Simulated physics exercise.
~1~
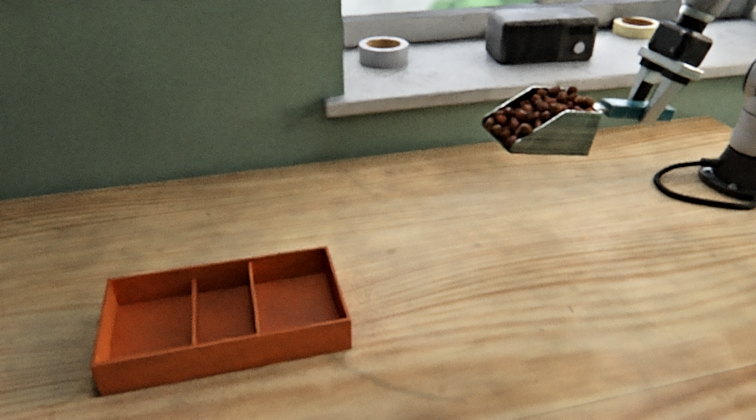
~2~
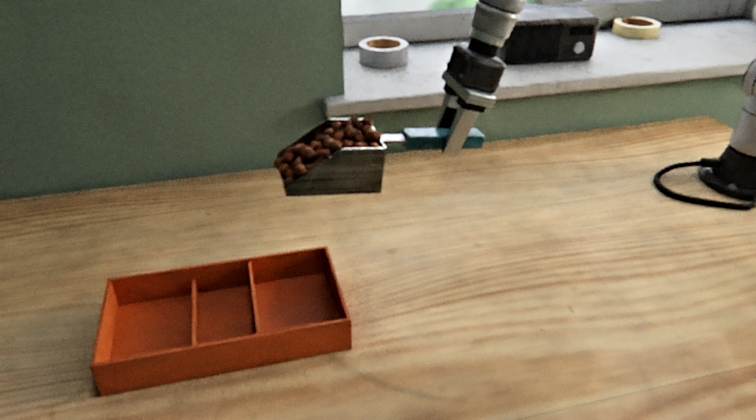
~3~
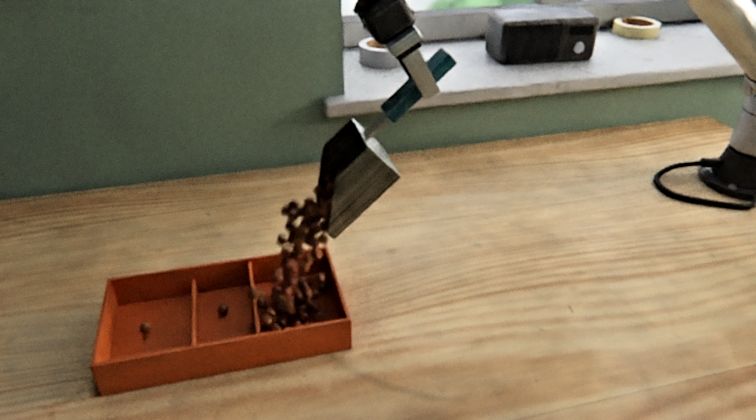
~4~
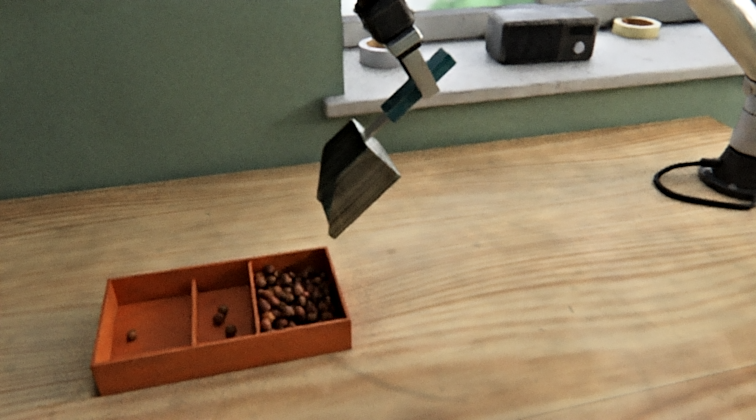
A robot arm carried a metal scoop heaped with hazelnuts left across a wooden table, then tipped it over an orange three-part tray. The nuts poured mostly into the right-hand section, with a few landing in the other two, leaving the scoop empty.
